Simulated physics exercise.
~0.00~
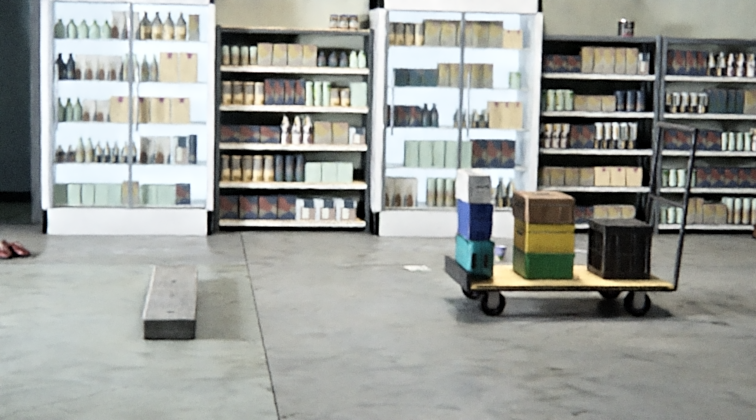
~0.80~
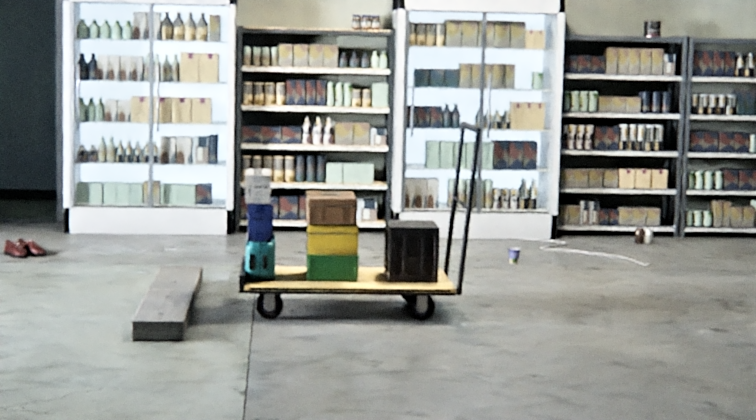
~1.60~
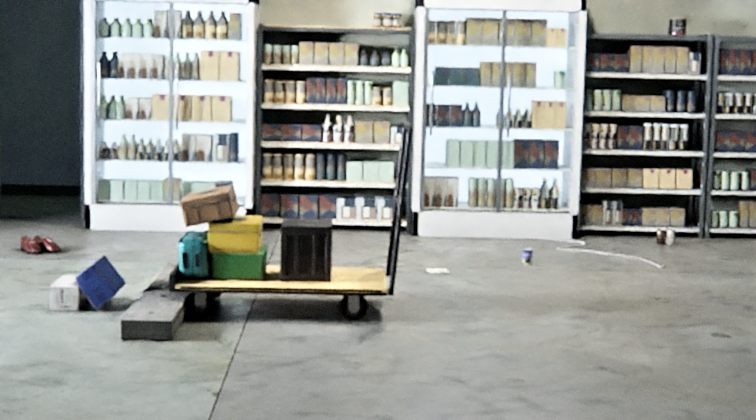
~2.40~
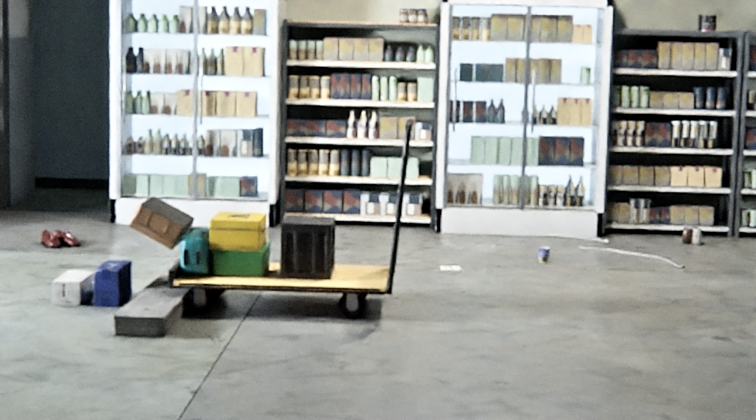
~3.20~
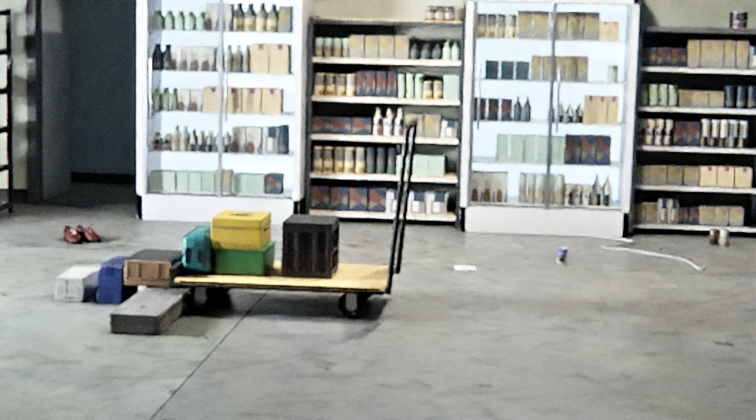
To begin with, a flat stock cart stands on a concrete floor before bottle-filled shelves, carrying a white carton stacked on a blue parcel and teal suitcase, a brown toolbox on yellow and green boxes, and a black crate. The cart rolls left toward a low kerb. It stops against the kerb, and the white carton and blue parcel land on the floor beyond it. The brown toolbox slides forward off the yellow one, then tips over the front edge. It ends upside down beside the blue parcel and white carton, while the other boxes remain aboard.
